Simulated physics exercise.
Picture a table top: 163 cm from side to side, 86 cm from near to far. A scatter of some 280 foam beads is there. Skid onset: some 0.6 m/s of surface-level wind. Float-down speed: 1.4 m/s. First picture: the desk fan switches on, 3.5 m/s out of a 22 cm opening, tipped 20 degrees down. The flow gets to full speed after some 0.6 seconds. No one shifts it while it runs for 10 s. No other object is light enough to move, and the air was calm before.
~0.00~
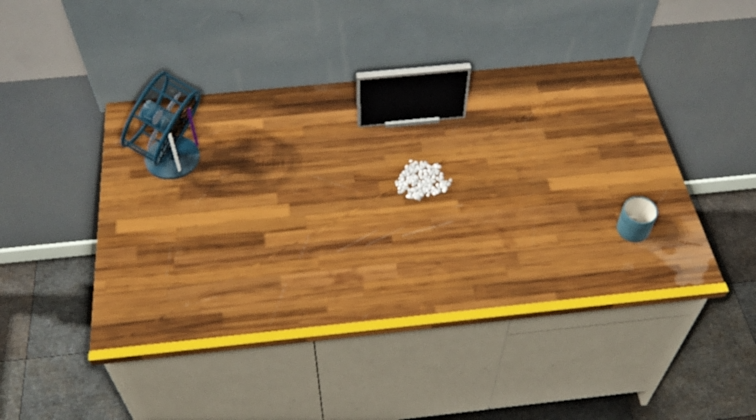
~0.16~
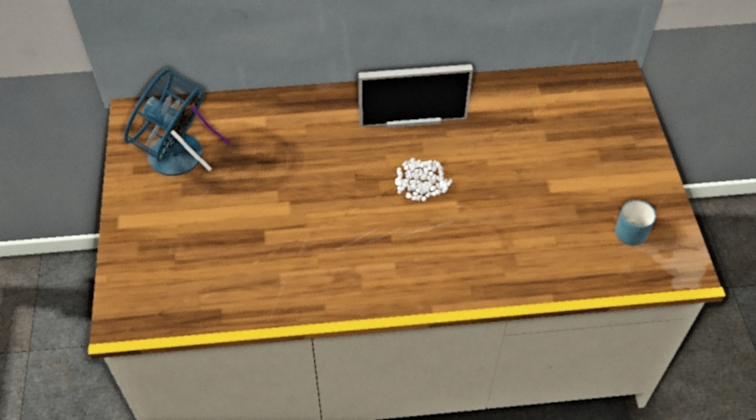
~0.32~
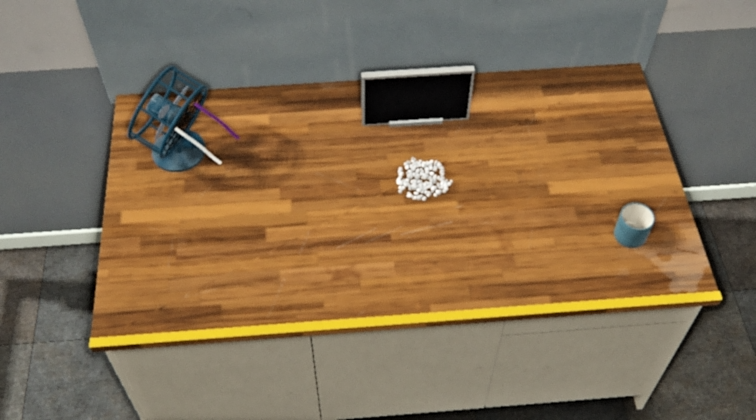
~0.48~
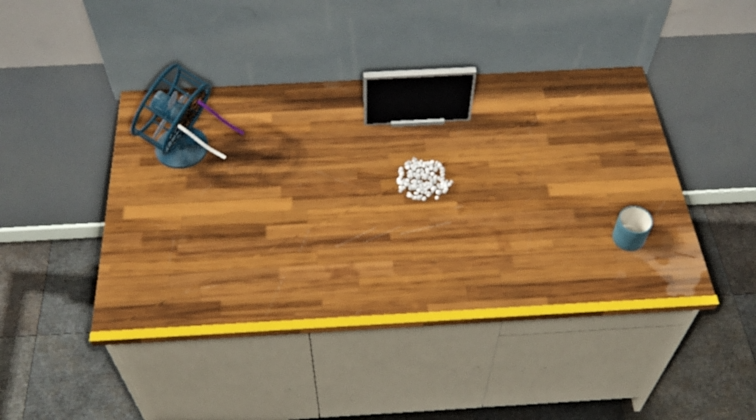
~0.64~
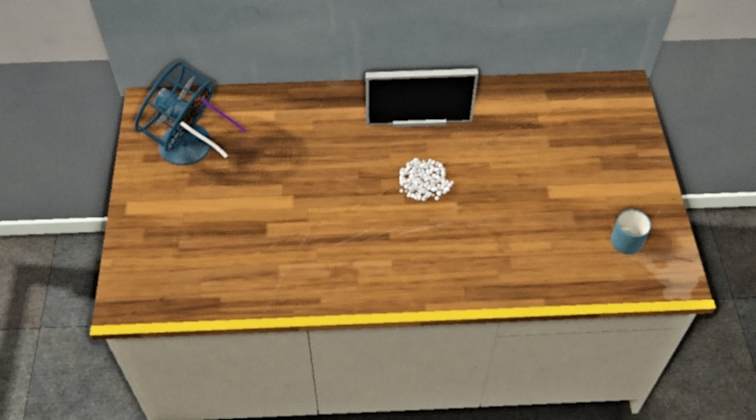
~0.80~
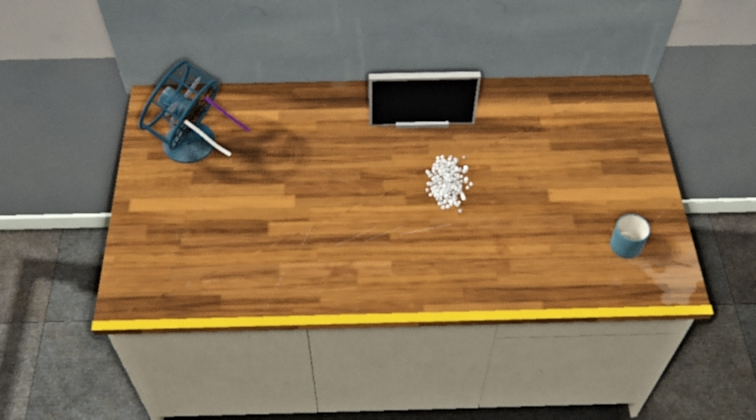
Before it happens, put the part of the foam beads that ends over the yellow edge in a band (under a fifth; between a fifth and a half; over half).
Of the foam beads, not even a fifth end over the yellow edge.
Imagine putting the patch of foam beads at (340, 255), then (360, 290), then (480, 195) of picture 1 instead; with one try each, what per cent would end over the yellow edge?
100 %, 100 %, 0 %.
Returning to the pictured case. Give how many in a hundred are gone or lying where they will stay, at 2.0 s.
I would put it at around 80 %.
After 2.0 s, 21 % are on the move or not yet settled, 0 % are over the yellow edge.
After 3.2 s, 0 % are on the move or not yet settled, 0 % are over the yellow edge.
After 5.5 s, 0 % are on the move or not yet settled, 0 % are over the yellow edge.
After 10.0 s, at the end, 0 % are over the yellow edge.
